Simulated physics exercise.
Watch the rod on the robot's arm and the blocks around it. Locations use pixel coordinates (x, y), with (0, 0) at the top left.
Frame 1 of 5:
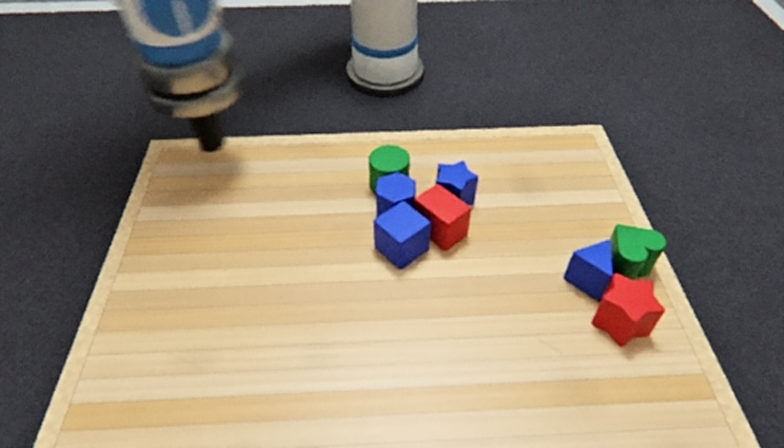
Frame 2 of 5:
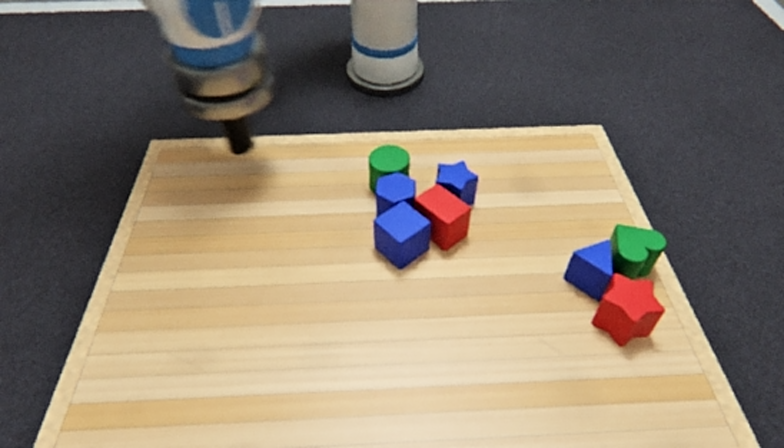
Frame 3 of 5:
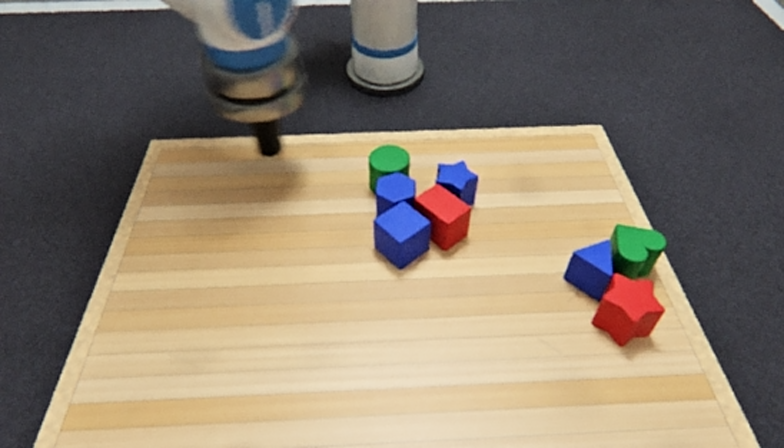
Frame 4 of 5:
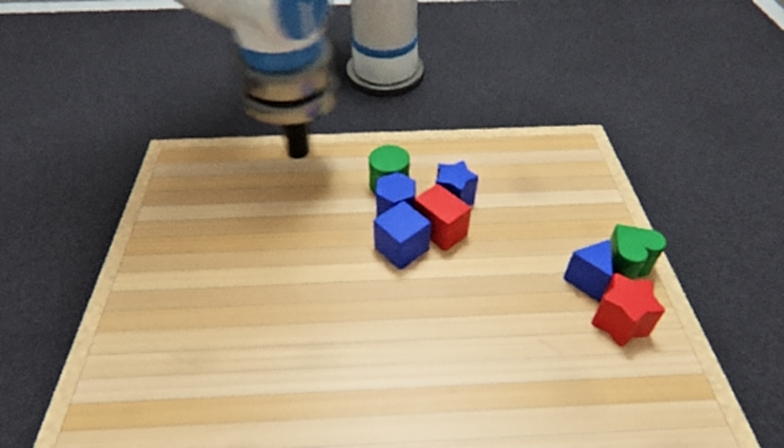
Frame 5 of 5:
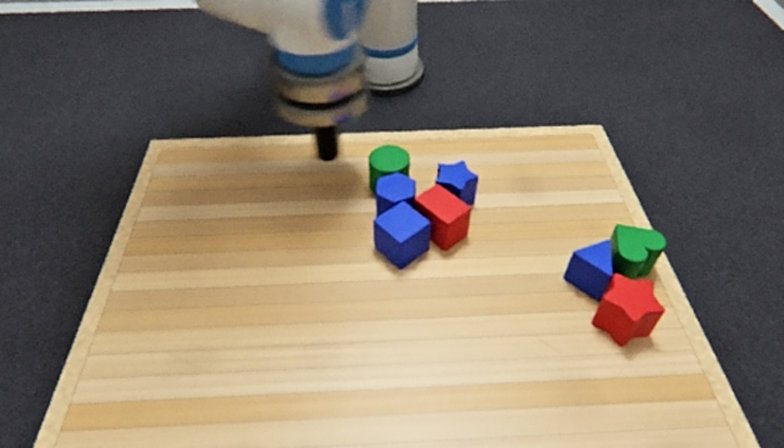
A robot arm with a dark rod slid steadily to the right along the far edge of a wooden board, nearing a green round block, while the red, blue and green blocks all stayed still.
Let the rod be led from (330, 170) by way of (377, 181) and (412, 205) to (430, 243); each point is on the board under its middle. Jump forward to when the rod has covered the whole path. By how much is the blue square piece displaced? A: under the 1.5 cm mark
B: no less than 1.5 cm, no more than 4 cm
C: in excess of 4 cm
Correct choice: C.
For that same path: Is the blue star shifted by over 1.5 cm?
Yes - that is the case.
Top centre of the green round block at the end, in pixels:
Its top centre is at about (443, 165).
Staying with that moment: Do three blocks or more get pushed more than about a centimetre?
My answer is yes.
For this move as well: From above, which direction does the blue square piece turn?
From above, it turns counterclockwise.
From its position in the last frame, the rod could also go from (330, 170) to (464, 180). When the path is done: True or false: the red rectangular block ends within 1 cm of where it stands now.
The statement is correct.
On the path given first. One third of the way, rod at (378, 164); green round block at (411, 160); blue hexagon at (403, 187), turned 35° clockwise.
Two thirds of the way, rod at (413, 189); green round block at (443, 165); blue hexagon at (404, 201), turned 35° clockwise; blue square piece at (401, 238); red rectangular block at (450, 211), turned 30° anticlockwise; blue star at (478, 178), turned 25° clockwise.
At the end, rod at (431, 226); green round block at (443, 165); blue hexagon at (398, 223), turned 95° clockwise; blue square piece at (391, 256), turned 35° anticlockwise; red rectangular block at (472, 230), turned 70° anticlockwise; blue star at (478, 178), turned 25° clockwise.
